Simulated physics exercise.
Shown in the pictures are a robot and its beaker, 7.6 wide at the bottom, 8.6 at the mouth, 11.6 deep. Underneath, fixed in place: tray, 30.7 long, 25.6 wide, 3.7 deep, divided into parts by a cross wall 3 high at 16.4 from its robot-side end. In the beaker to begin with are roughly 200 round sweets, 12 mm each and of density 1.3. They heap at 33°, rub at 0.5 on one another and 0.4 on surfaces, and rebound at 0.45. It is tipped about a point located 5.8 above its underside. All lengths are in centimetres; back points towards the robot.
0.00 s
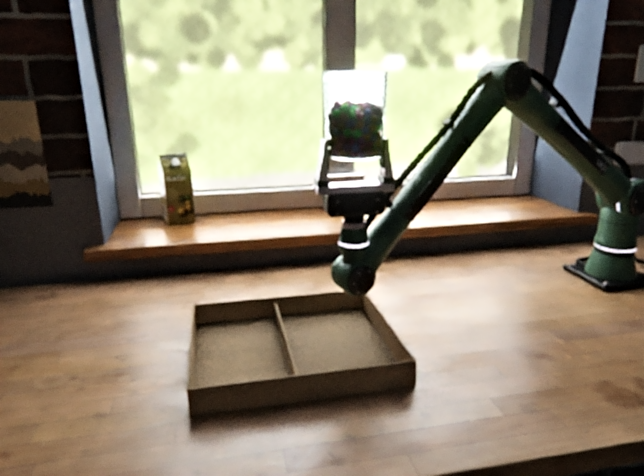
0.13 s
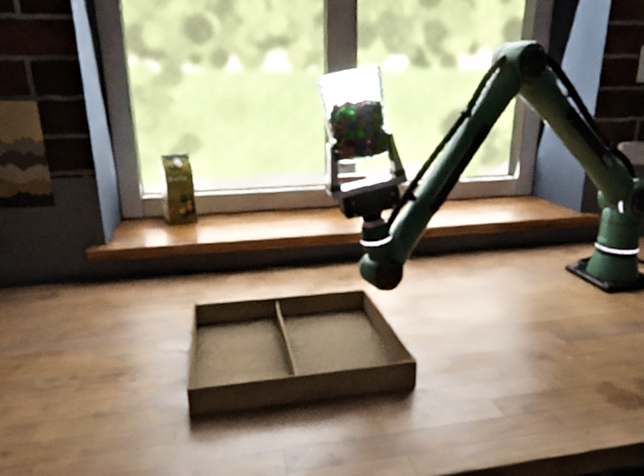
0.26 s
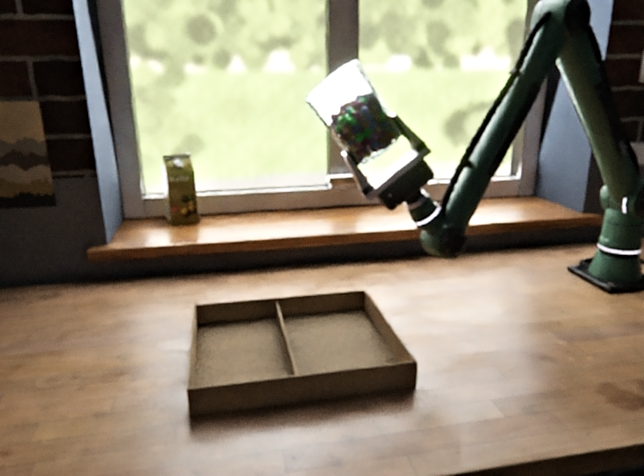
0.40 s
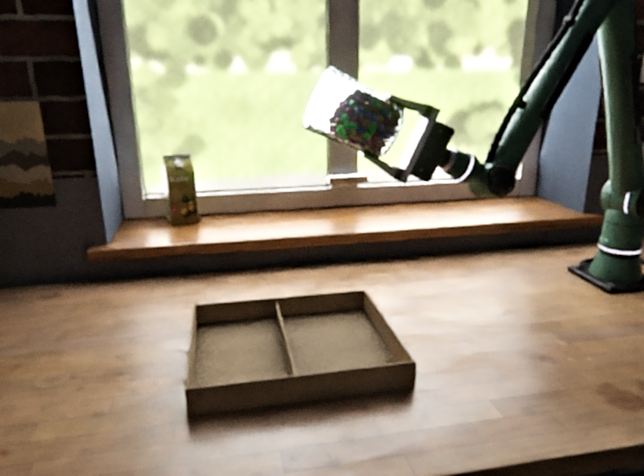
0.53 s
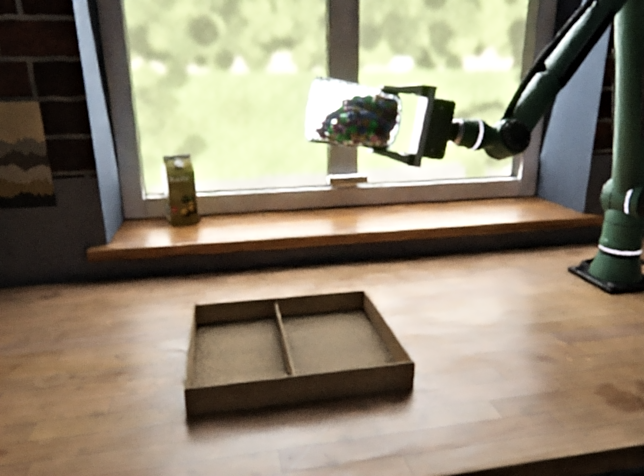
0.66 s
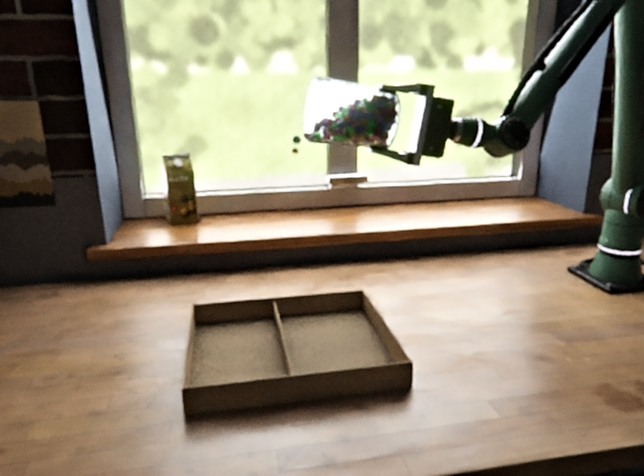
The clip opens with a green robot arm holding a clear beaker of small, colourful round sweets upright before a window, above a divided tray on a wooden table. The arm swings to the right, tilting the beaker leftward until it lies nearly level, and a couple of sweets leave its mouth.
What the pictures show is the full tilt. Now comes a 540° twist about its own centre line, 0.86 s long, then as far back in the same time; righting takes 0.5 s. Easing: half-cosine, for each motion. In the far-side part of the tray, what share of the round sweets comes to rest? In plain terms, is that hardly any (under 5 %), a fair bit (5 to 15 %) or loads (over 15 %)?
I'd say loads, over 15 %.
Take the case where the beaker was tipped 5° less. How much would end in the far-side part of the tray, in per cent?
Estimate: Around 15 %.
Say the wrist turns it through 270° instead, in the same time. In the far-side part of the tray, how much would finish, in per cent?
Then roughly 20 per cent.
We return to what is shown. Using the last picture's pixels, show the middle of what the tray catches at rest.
Around (240, 356).
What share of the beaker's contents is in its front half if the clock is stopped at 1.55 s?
Some 60 percent of the contents is nearer the viewer than the centre line.
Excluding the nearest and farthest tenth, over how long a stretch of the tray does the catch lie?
Spread length: Approx. 18 cm.
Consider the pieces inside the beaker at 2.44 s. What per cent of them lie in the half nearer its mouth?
It comes to around 35 per cent, more or less.
By 1.55 s, tipped 81°, highest piece 39 above the table; 167 in the beaker, 24 in the far-side part, 4 in the robot-side part, 10 in flight or on a rim.
By 2.44 s, tipped 79°, highest piece 38 above the table; 138 in the beaker, 49 in the far-side part, 12 in the robot-side part, 1 on the table or floor, 5 in flight or on a rim.
By 3.08 s, upright, highest piece 38 above the table; 135 in the beaker, 55 in the far-side part, 13 in the robot-side part, 2 on the table or floor.
By 3.78 s, upright, highest piece 38 above the table; 135 in the beaker, 55 in the far-side part, 13 in the robot-side part, 2 on the table or floor.
Final count, 135 in the beaker, 55 in the far-side part, 13 in the robot-side part, 2 on the table or floor. That is 27 % in the far-side part of the tray.
